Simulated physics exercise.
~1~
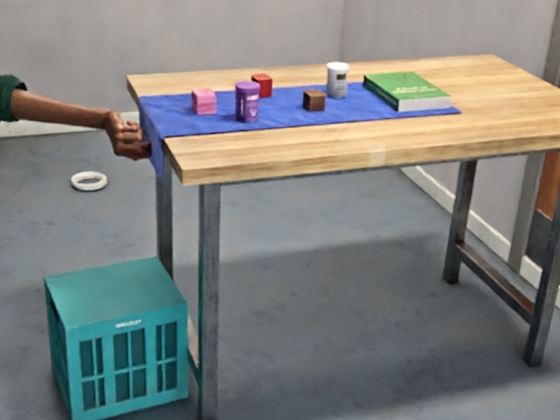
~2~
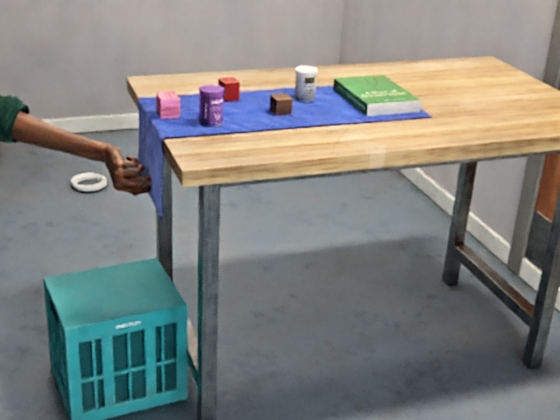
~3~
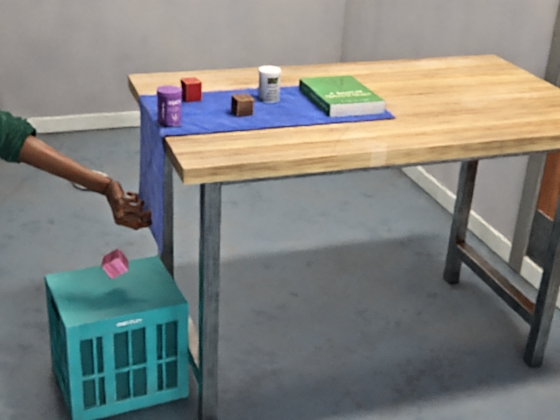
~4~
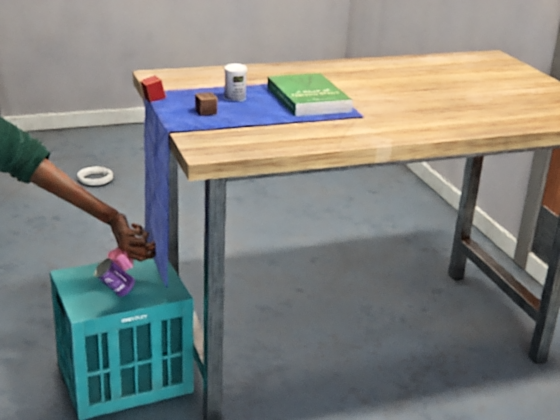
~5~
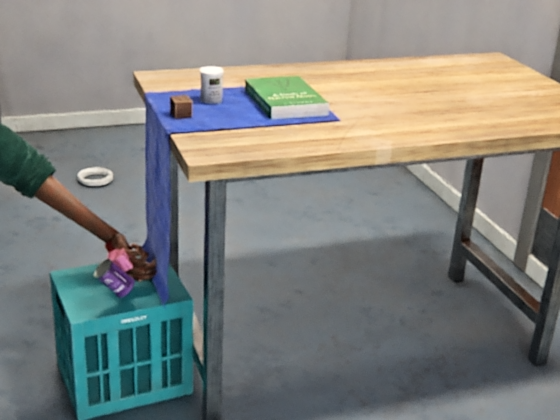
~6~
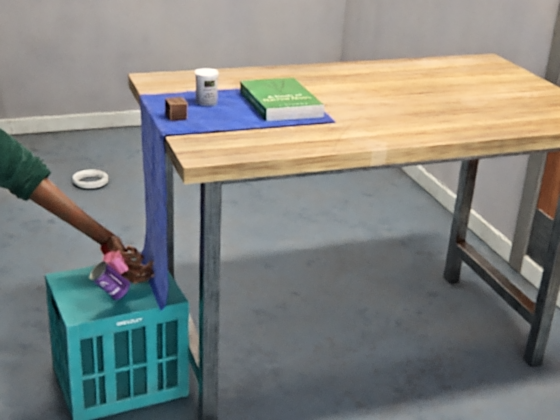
A blue cloth lies along the left part of a wooden workbench with metal legs, seen from slightly above in a grey room, with a turquoise crate on the floor below its left end. On the cloth stand pink, red and brown cubes, a purple can, a white can and a green book. A hand at the left draws the cloth steadily down over the edge, carrying everything leftward. The pink cube drops onto the crate first, then the purple can, then the red cube. The pulling stops with the brown cube, white can and book still on the bench.
